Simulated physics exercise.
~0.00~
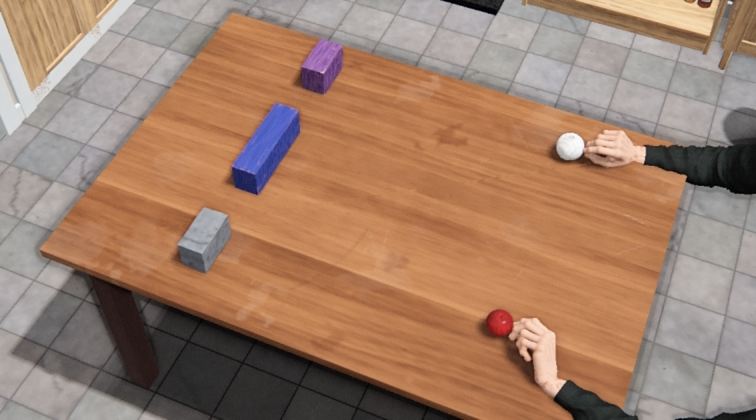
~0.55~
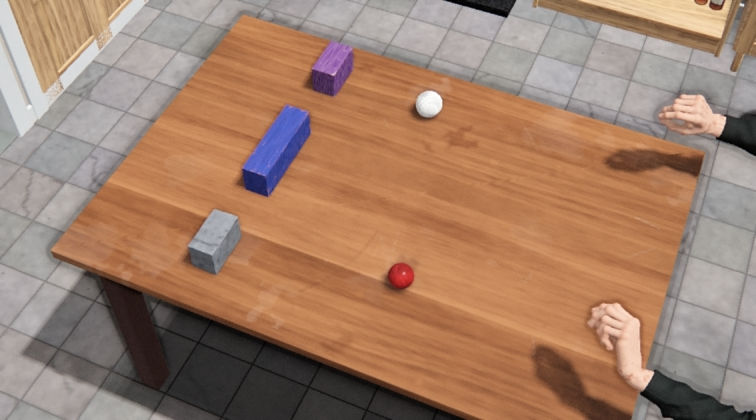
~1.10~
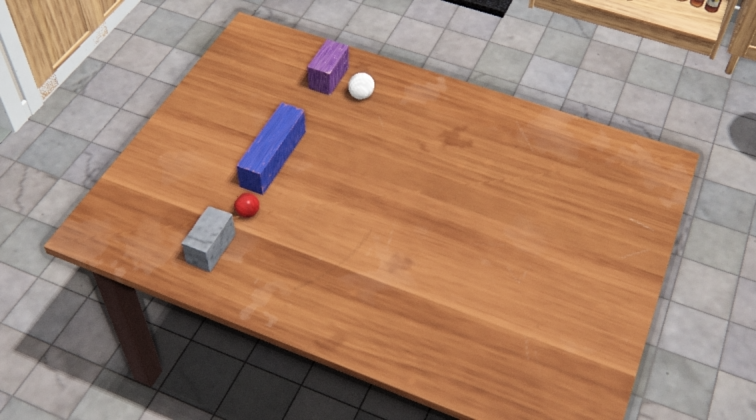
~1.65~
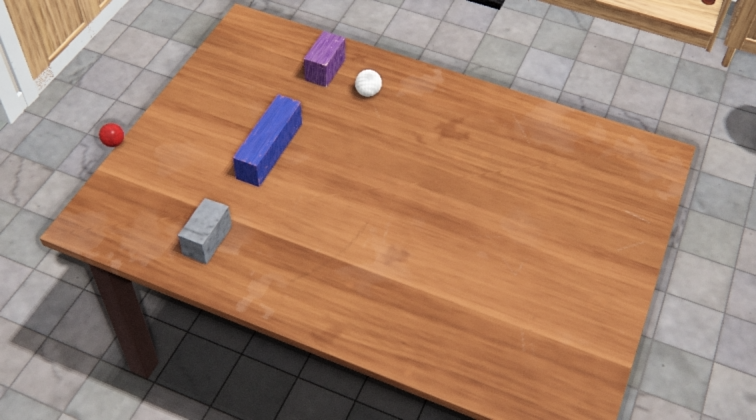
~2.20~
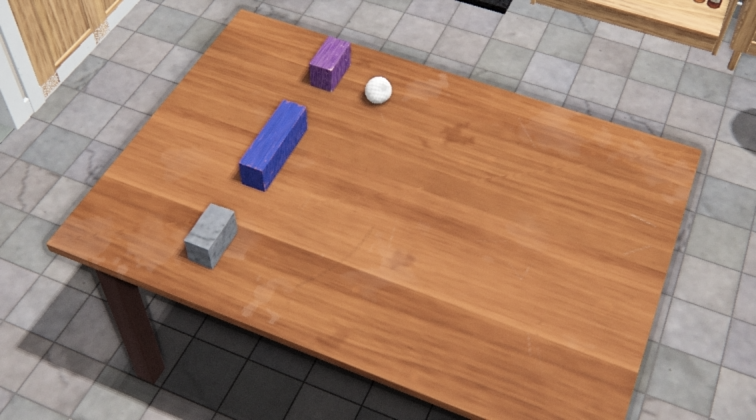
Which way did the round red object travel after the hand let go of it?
It rolled to the left, passing between the blue and grey blocks.
